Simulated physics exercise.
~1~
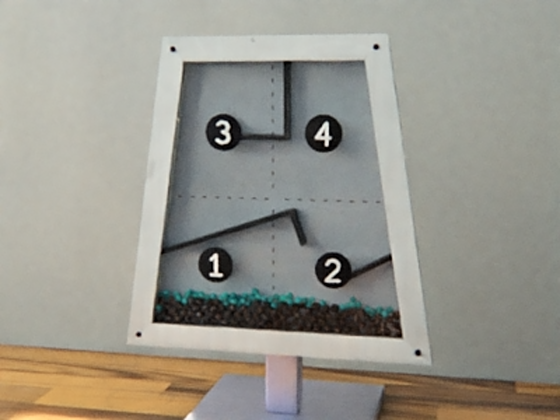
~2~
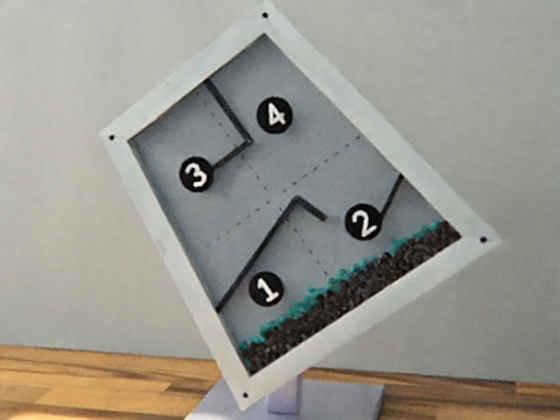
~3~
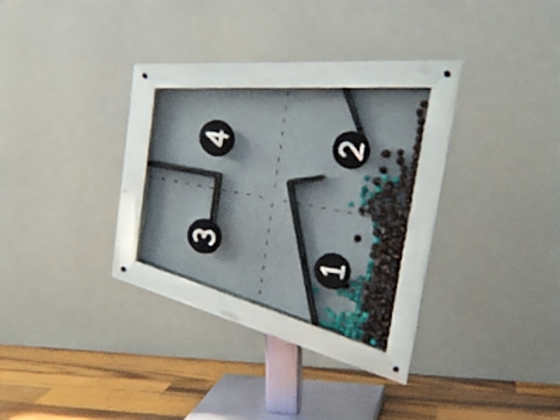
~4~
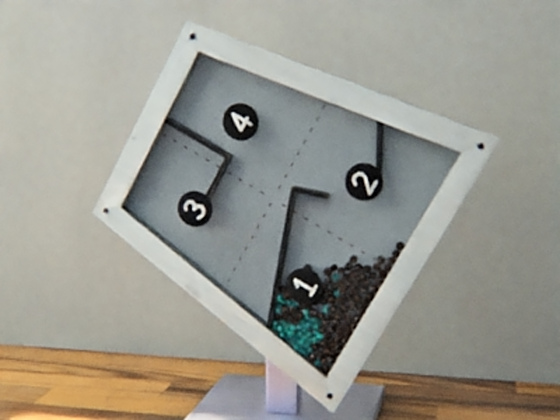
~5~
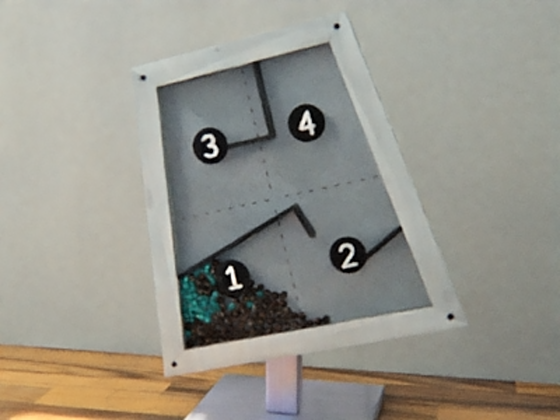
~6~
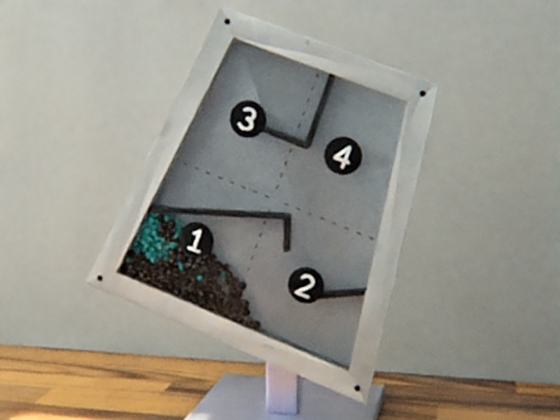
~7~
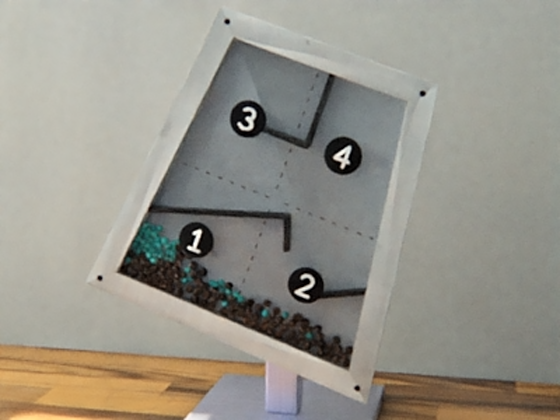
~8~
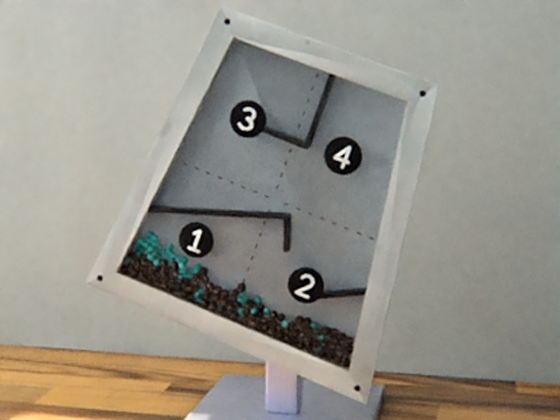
On a wooden surface before a plain grey wall, seen from the front by a still camera, a pale-framed upright box stands on a light stand. Behind its window, dark round beads and smaller turquoise ones lie along the bottom, below dark bars and four numbered discs. The box turns anticlockwise until nearly on its side, and the beads heap along its lowered edge. It swings back clockwise past upright, carrying the pile beneath disc one, and stops tilted. The beads then slide down rightward, settling along the bottom with most turquoise ones still in quarter one.
